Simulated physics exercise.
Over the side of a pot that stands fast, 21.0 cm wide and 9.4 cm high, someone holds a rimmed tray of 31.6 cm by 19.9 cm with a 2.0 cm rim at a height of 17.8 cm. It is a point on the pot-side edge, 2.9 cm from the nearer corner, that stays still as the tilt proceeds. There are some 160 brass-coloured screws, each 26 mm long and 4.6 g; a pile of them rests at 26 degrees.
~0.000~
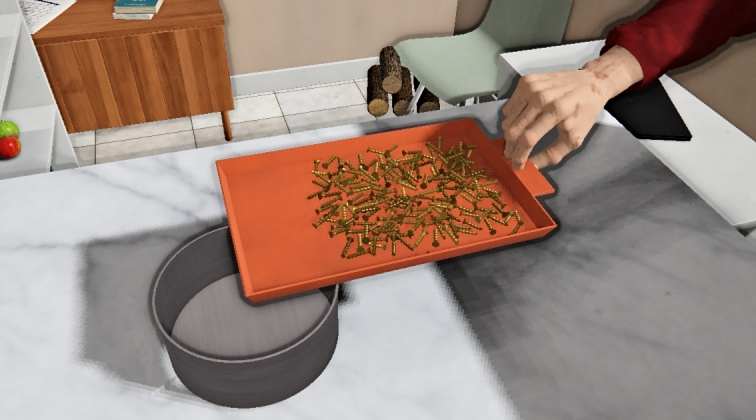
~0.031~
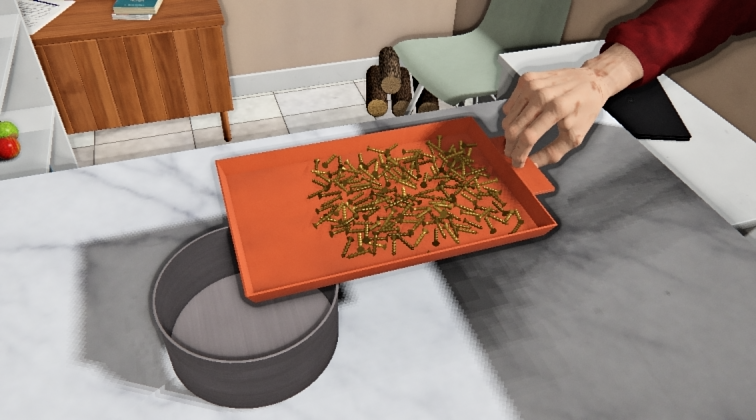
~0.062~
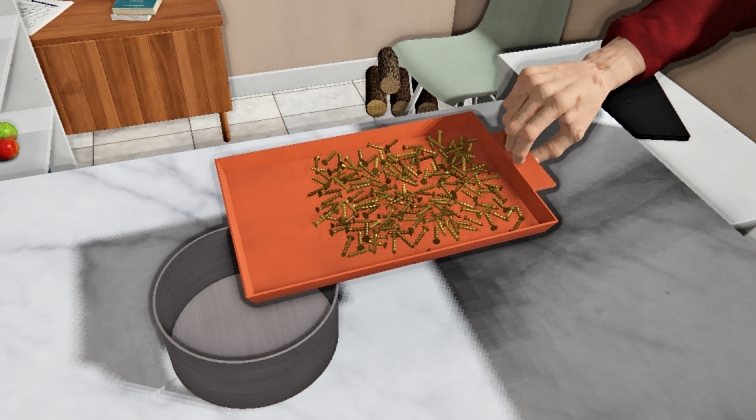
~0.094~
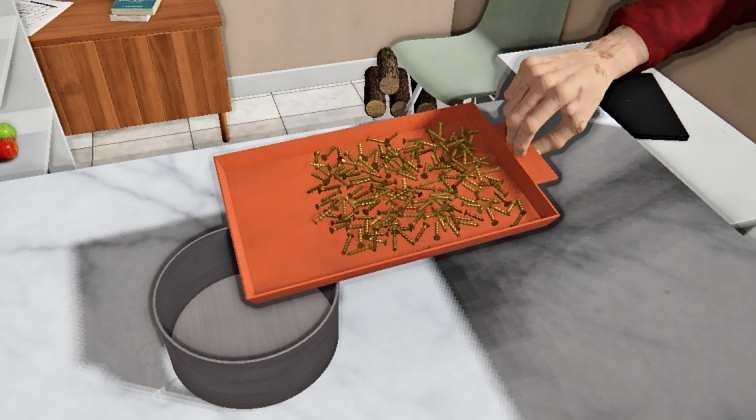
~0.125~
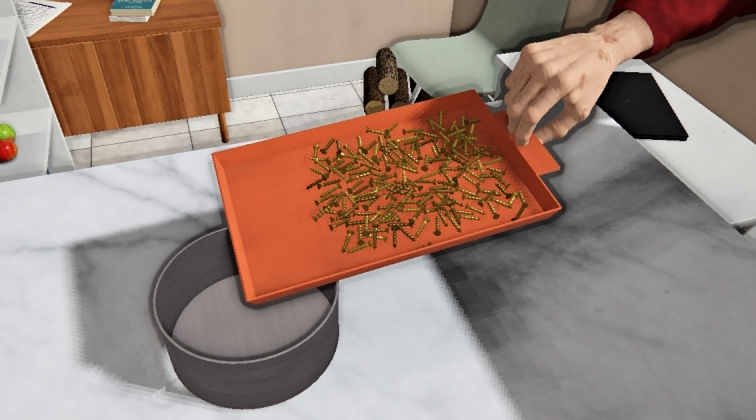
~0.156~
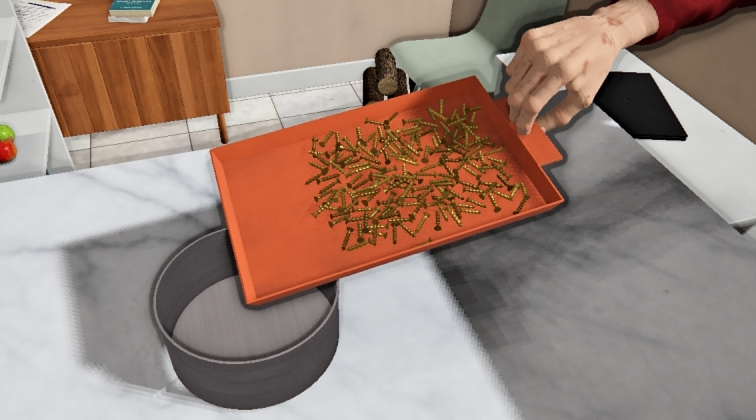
An orange tray heaped with brass-coloured screws is held over a white-and-grey marbled counter, seen from slightly above by a still camera. A hand in a dark red sleeve grips its right end, its left end sits above a dark grey round pot, and a wooden cabinet, logs and a pale green chair stand behind. The hand lifts the right end, slowly then faster, tilting the tray leftward while the screws stay bunched.
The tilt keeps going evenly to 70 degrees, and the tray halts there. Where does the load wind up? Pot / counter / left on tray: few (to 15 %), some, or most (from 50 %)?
Pot = few, counter = most, tray = few.
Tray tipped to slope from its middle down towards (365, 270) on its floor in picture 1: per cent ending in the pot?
I'd say close to 0 %.
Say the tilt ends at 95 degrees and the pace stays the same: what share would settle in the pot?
You'd end up with some 0 % in the pot.
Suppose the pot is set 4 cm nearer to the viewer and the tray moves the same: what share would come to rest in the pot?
My estimate: Some 30 per cent.
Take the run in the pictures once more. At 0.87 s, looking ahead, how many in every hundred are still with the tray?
Value: About 5%.
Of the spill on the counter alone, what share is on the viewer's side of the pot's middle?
I'd put it at around 100 per cent.
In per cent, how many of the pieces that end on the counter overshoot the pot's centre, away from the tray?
100 %.
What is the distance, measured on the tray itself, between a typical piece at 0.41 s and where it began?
It has moved some 2 cm from its start.
After 0.41 s, tilt 41 degrees; the tray holds 100 %, the pot 0 %.
After 0.58 s, tilt 61 degrees; the tray holds 100 %, the pot 0 %.
After 0.87 s, tilt 70 degrees; the tray holds 5 %, the pot 0 %.
By 2.1 s all is still; pot 5 %, counter 95 %, tray 0 %.
